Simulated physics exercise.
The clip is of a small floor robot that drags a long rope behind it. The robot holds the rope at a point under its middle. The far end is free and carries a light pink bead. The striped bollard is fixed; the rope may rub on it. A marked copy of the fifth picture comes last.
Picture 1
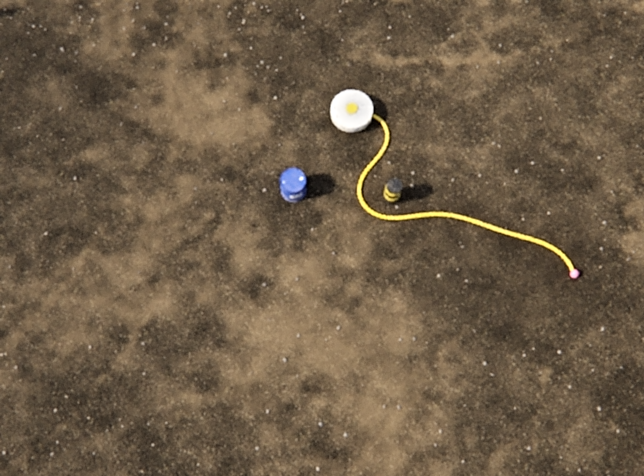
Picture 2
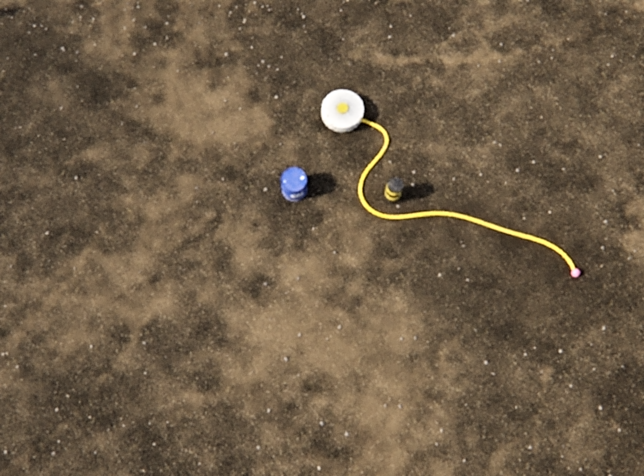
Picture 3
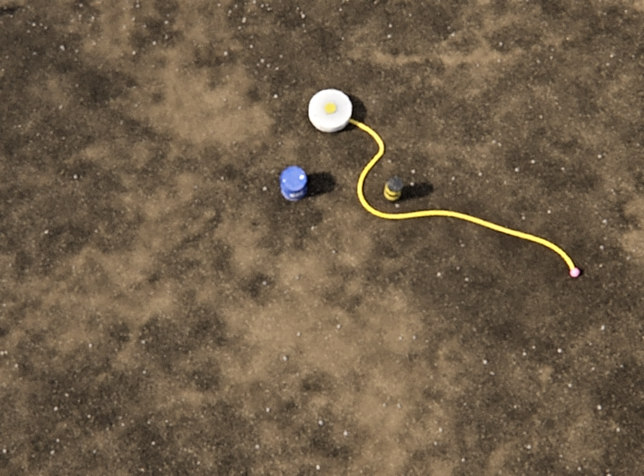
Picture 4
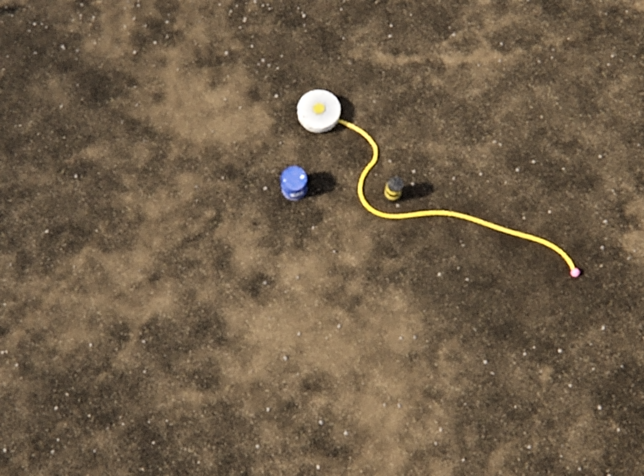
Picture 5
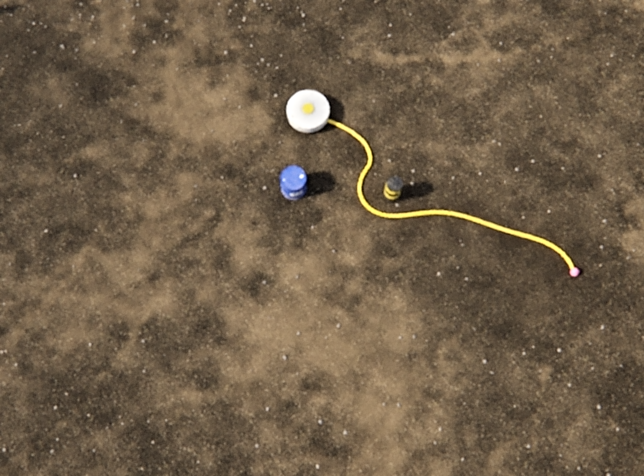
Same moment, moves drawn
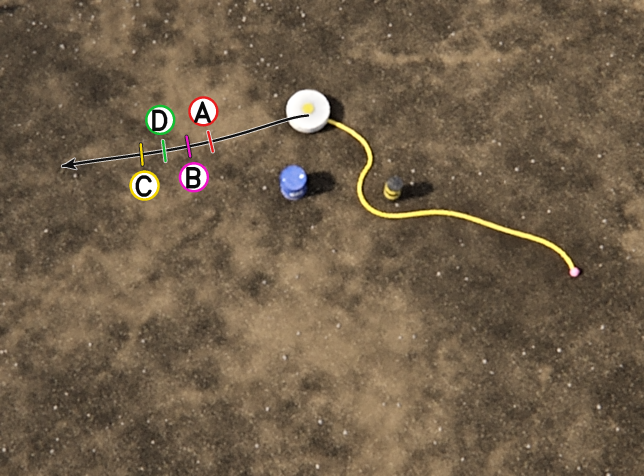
A round white robot with a yellow center crept left across brown, patchy ground, pulling the near end of a curvy yellow rope, while the pink-tipped far end, blue keg and small bollard stayed put.
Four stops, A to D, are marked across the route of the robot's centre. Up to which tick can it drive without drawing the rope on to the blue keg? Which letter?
Mark B.
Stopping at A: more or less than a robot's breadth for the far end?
By then, less.
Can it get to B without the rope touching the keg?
Yes.
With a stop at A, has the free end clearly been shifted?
Yes.
On the marked copy, A at (211, 142); B at (188, 146); C at (142, 154); D at (164, 151); the route from (308, 115) via (188, 146) to (63, 166).
Following B. Soon after the start, robot (266, 122), middle of the rope (409, 215), free end (575, 272).
Later, robot (225, 135), middle of the rope (393, 204), free end (568, 261).
In the end, robot (187, 143), middle of the rope (363, 194), free end (538, 246); only the bollard has been touched, if anything.
As for the rest, A is safe but short; C brings the rope against the keg; D brings the rope against the keg.
